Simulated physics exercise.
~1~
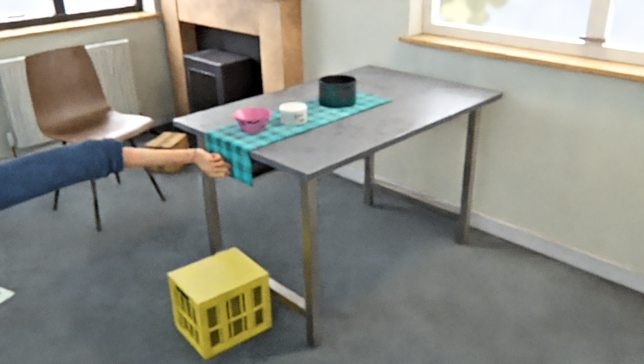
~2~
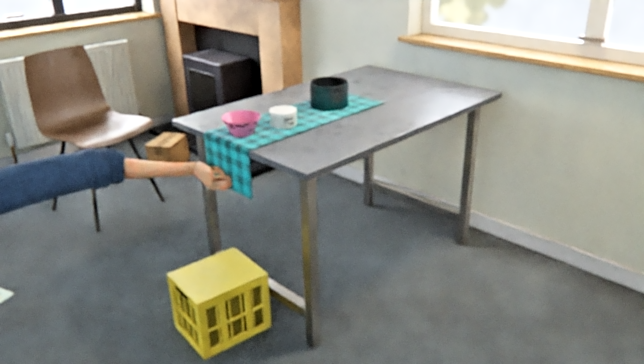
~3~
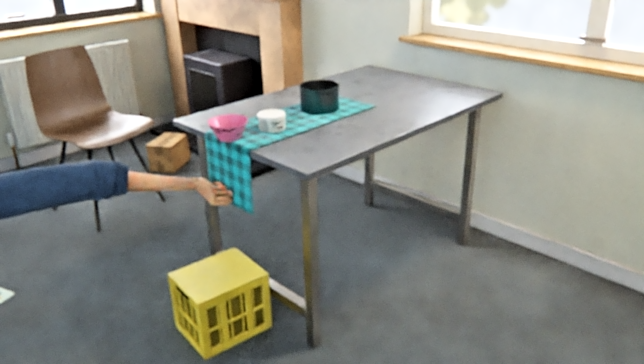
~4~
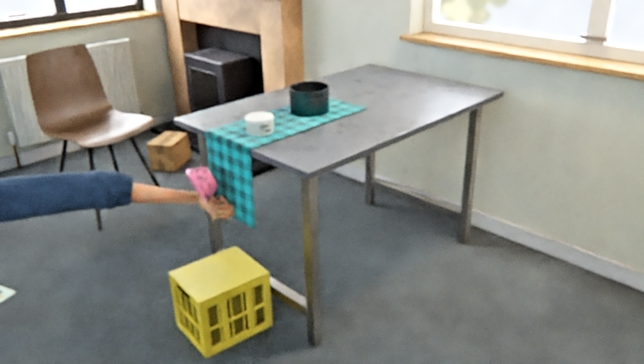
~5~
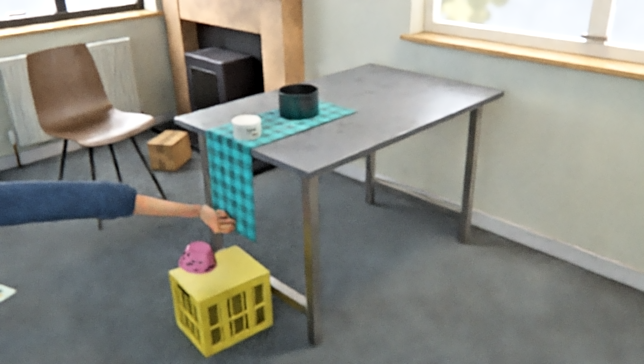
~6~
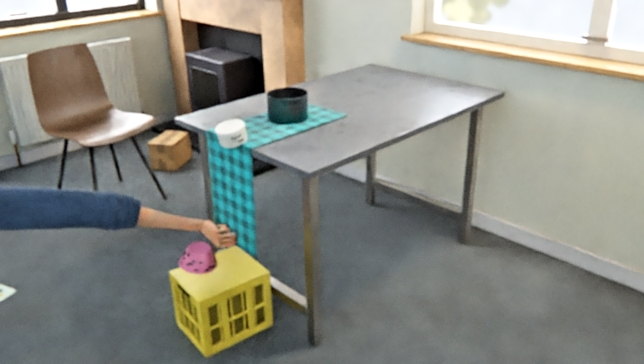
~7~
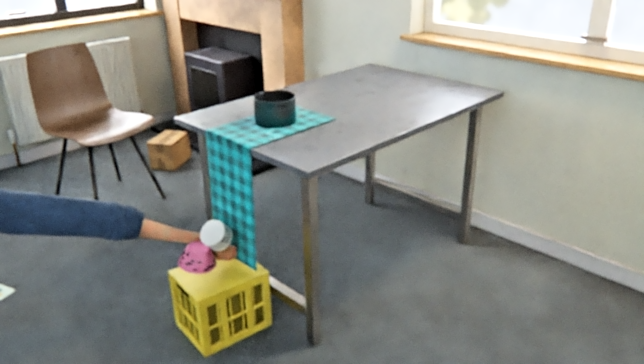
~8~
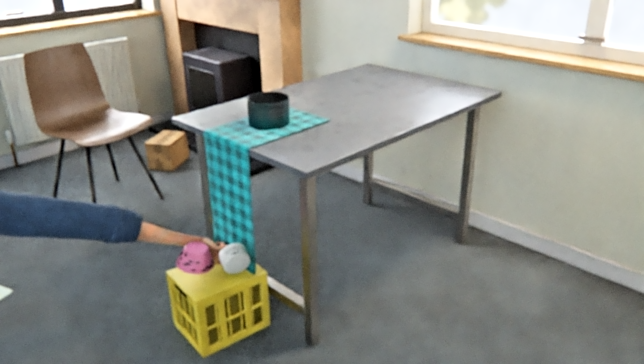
On a grey table, a hand pulling a turquoise checked cloth down, pink bowl then white tub dropping onto a yellow crate, pot staying on top.
